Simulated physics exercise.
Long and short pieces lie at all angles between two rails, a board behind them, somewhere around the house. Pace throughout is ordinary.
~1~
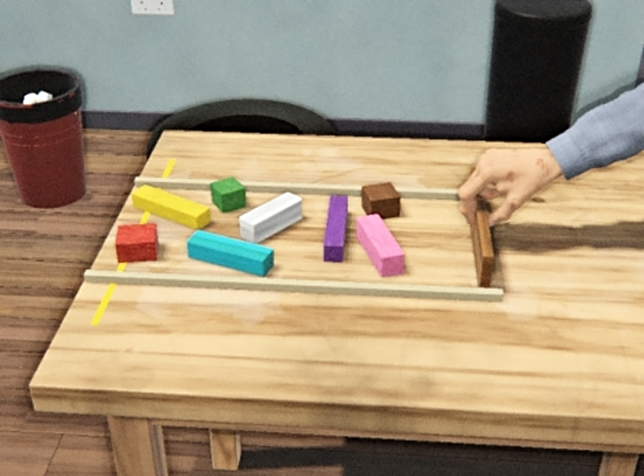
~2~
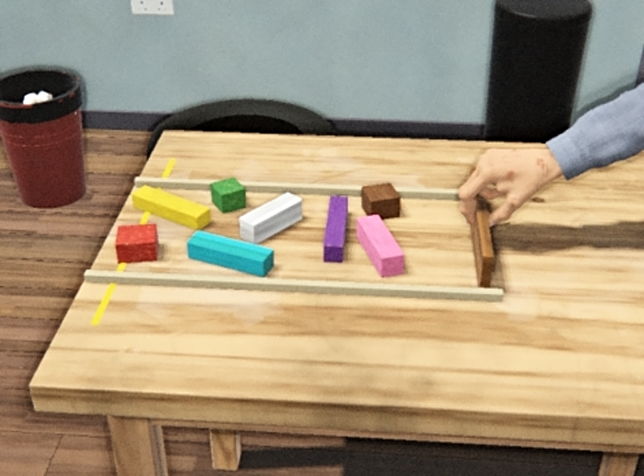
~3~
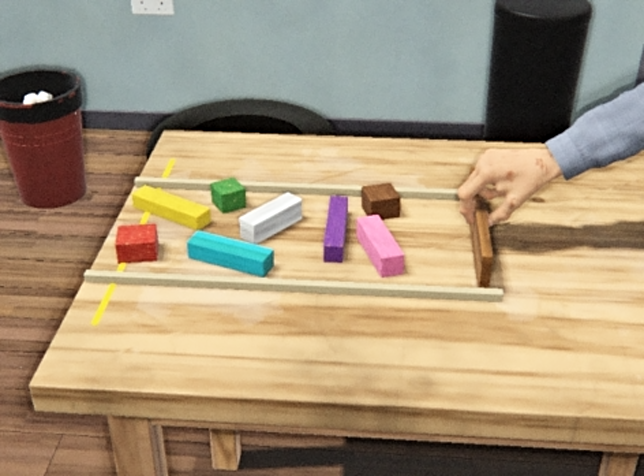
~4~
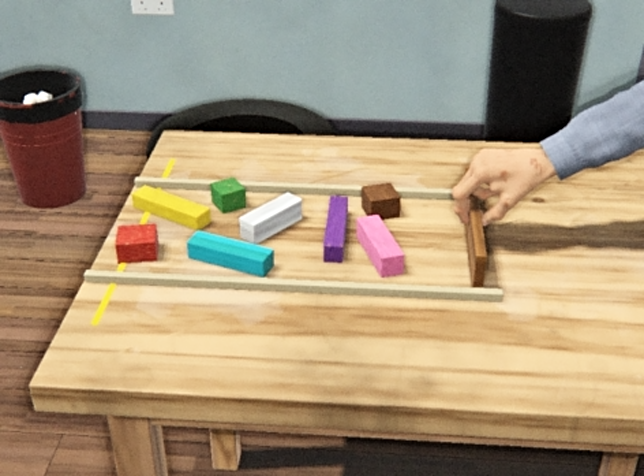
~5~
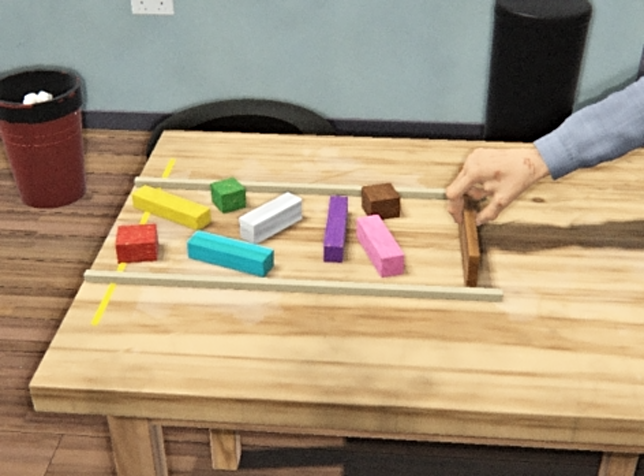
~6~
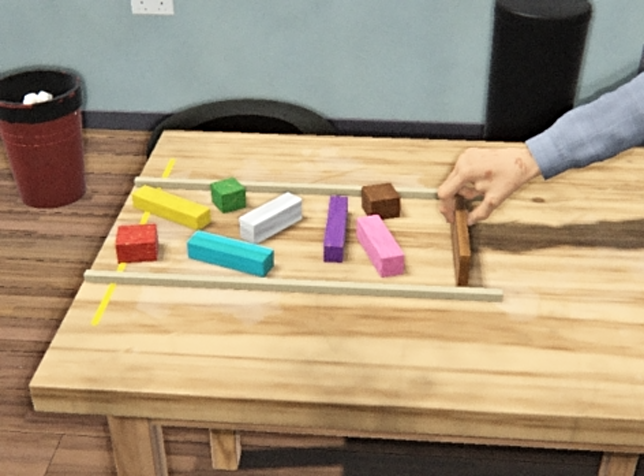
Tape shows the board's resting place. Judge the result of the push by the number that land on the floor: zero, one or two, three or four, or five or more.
You'd see five or more pieces leave the end and fall.
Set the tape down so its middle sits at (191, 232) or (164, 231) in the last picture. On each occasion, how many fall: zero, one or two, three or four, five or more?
Just one or two; three or four.
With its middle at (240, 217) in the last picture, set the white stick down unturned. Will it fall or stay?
As for the white stick, it topples off.
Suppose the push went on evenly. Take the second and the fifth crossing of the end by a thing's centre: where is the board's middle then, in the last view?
(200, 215), later (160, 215).
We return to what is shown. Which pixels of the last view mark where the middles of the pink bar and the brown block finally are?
The first near (121, 234), the second near (138, 190).
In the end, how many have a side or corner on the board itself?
It's 2.
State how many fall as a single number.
In all, 6 of them.
Soon after, none off yet; red block at rest near (137, 243); yellow bar at rest near (171, 208); green block at rest near (228, 195).
By the end, the number that fall off is five or more; fallen, purple bar, white stick, turquoise stick, green block, yellow bar and red block.
